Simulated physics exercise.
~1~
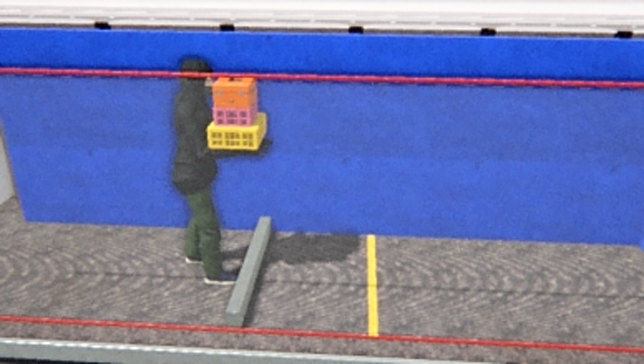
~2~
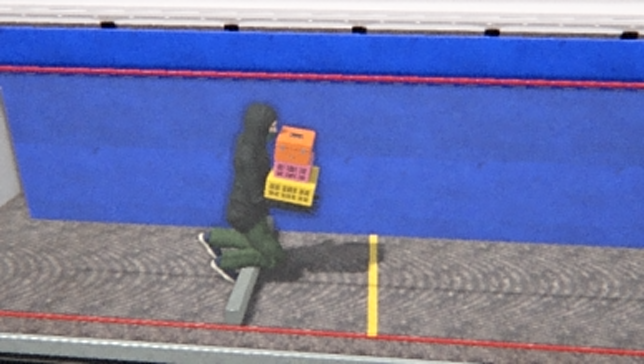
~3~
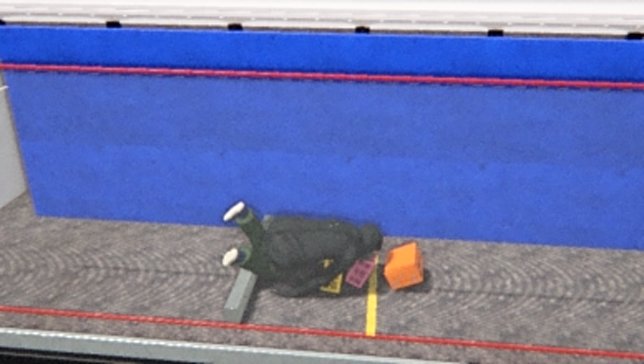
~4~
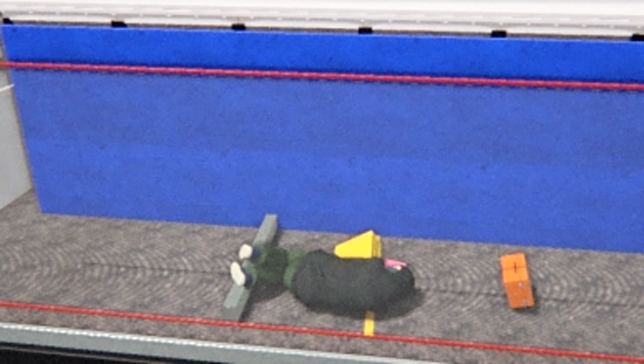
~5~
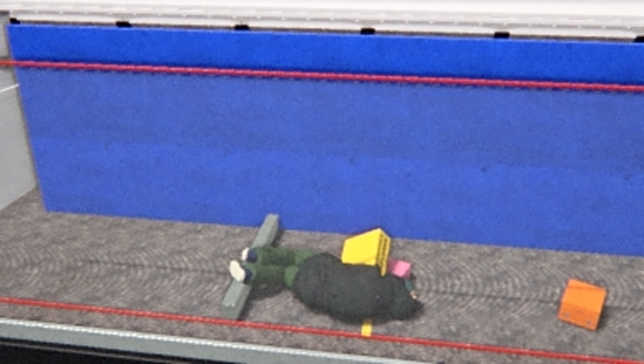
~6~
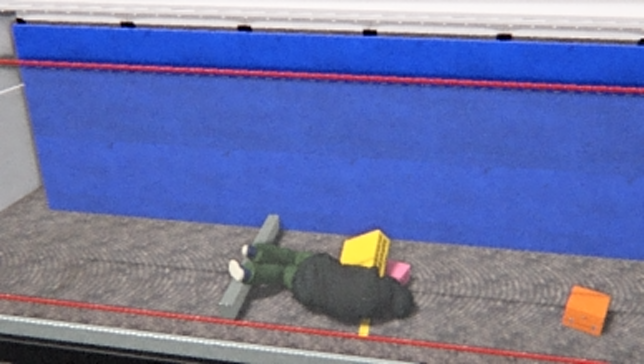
The clip shows a dark-clothed figure holding stacked yellow, pink and orange boxes pitch forward over a floor rail and land face down across a yellow line, the orange box tumbling farther right while the yellow and pink ones settle beside the motionless figure.
